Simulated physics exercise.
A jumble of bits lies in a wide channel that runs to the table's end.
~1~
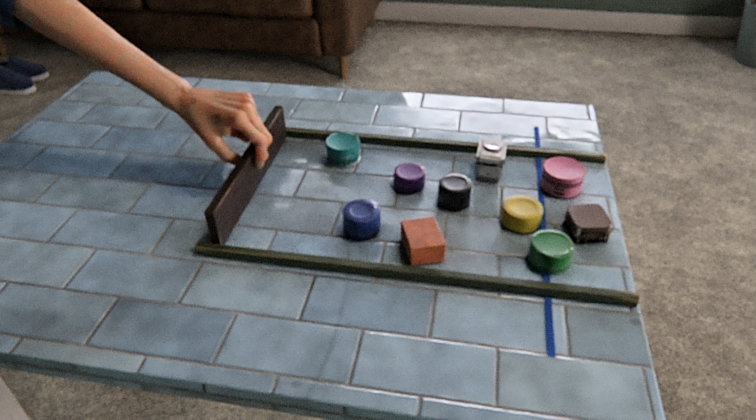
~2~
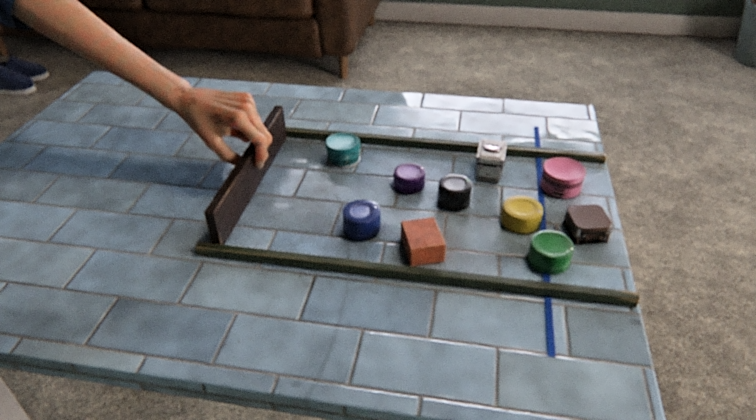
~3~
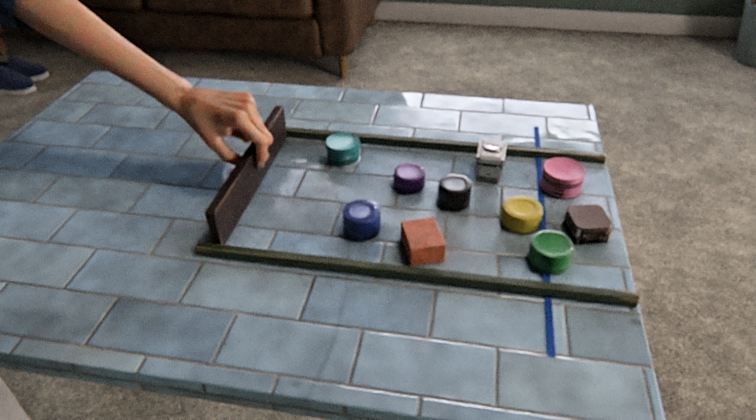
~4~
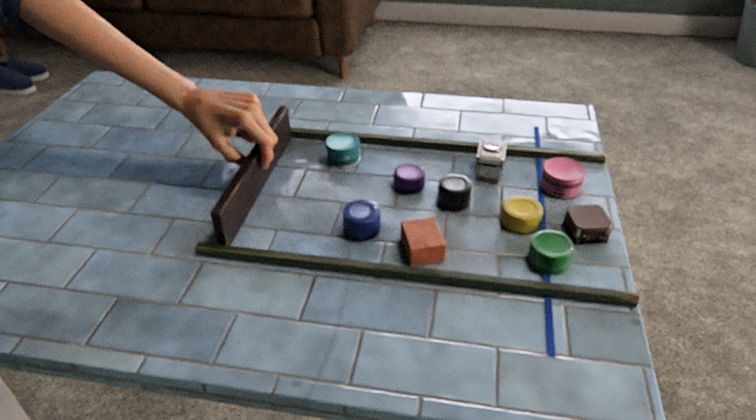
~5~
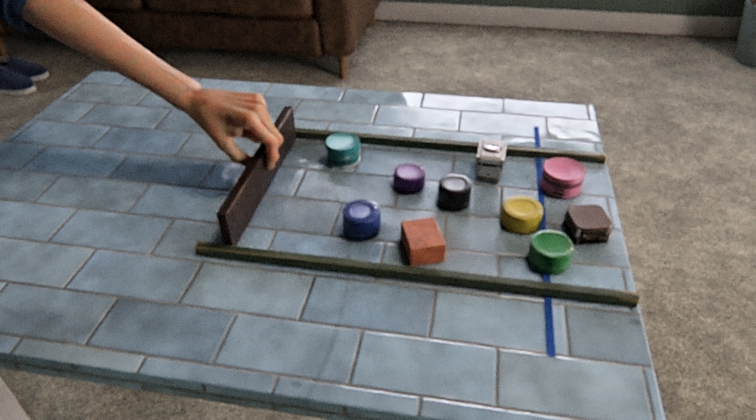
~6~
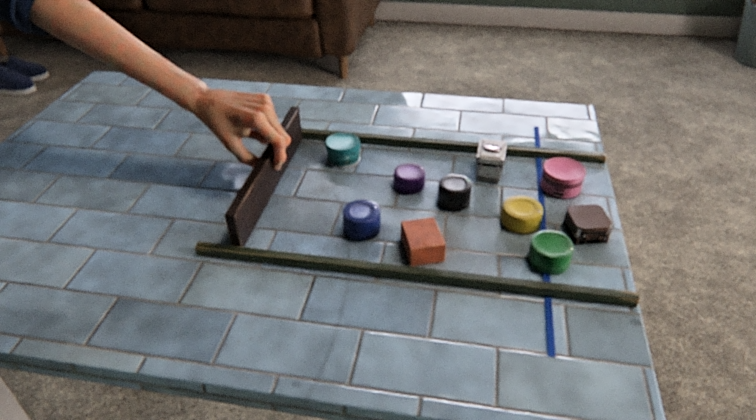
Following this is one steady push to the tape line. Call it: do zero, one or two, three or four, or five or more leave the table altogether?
One or two.
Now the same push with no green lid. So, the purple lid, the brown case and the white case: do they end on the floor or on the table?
In that case the purple lid stays where it is, the brown case goes off the edge, the white case stays where it is.
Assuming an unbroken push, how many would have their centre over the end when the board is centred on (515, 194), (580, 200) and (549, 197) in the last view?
0; 5; 2.
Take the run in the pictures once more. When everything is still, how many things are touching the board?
5 touch it.
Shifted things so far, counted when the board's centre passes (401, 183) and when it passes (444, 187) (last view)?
Counts: 4 and 6.
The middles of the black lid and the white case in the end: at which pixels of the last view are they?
Final positions - black lid around (561, 207), white case around (595, 171).
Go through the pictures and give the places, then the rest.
The first frame shows brown case (587, 224); pink tub (563, 178); green lid (551, 252); board (252, 169); tape (542, 215).
The second frame shows pink tub (562, 178); purple lid (409, 178).
The third frame shows green lid (551, 252); black lid (455, 192).
The fourth frame shows brown case (587, 224); white case (491, 160).
The fifth frame shows pink tub (562, 178); board (262, 170).
The sixth frame shows brown case (587, 224); pink tub (562, 178); green lid (551, 252); board (269, 171); tape (542, 215).
A little later, none off yet; brown case at rest near (587, 224); pink tub at rest near (562, 178); green lid at rest near (551, 252).
When it is over, the number that fall off is one or two; down, pink tub and brown case.
